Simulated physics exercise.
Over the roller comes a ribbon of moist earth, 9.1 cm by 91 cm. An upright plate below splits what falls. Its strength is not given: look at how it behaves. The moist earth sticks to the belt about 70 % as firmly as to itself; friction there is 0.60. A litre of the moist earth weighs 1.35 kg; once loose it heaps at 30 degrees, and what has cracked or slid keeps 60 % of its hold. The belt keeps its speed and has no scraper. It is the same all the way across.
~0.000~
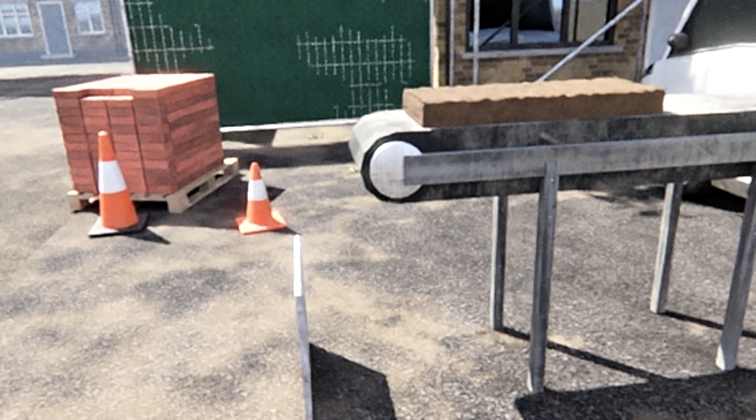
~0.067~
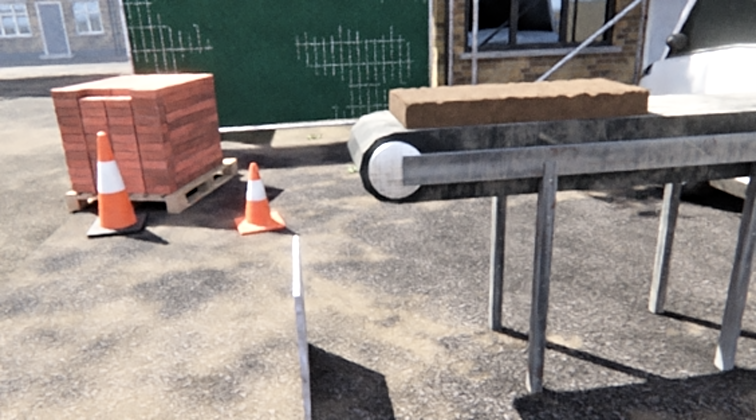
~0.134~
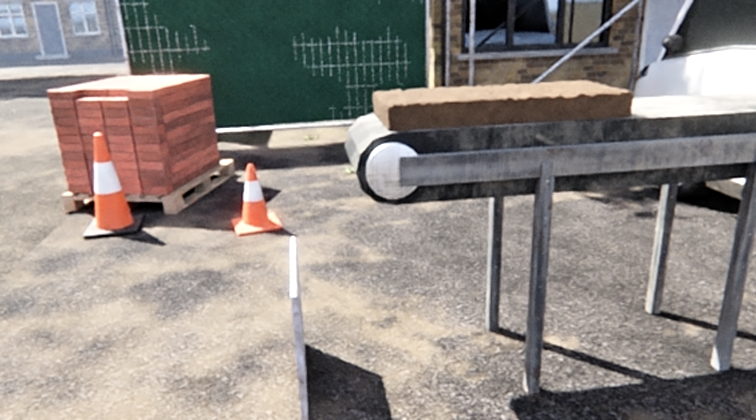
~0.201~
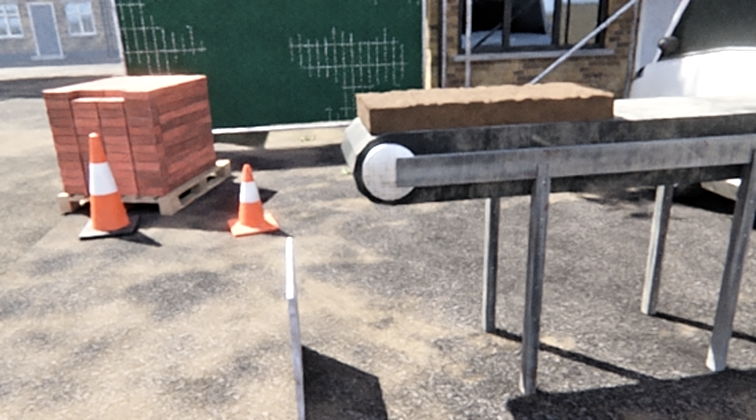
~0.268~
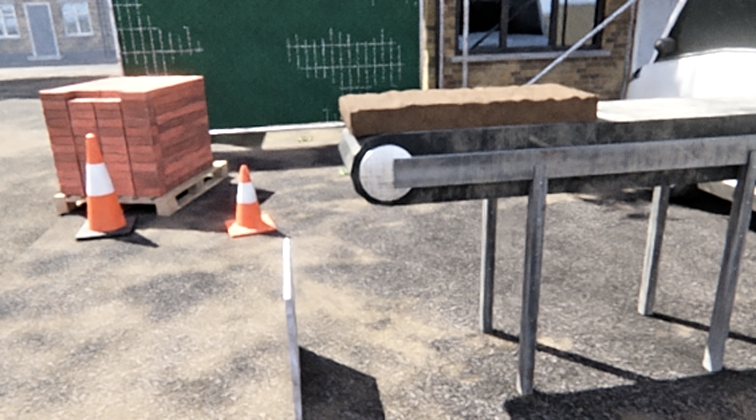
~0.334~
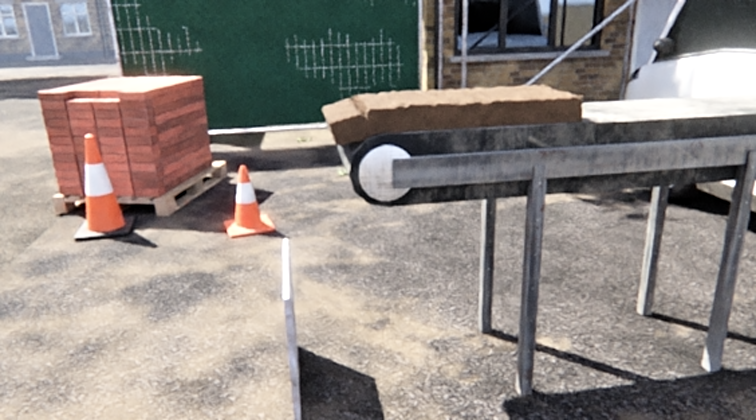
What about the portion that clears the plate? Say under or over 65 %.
It comes out under 65 %.
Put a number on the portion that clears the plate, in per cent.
Near 55 %.
By 0.63 s, 6 % is beyond the plate's line.
By 0.99 s, 24 % is beyond the plate's line.
By 1.34 s, 42 % is beyond the plate's line.
By 1.69 s, 55 % is beyond the plate's line.
By 2.94 s, at the end, 55 % is beyond the plate's line.
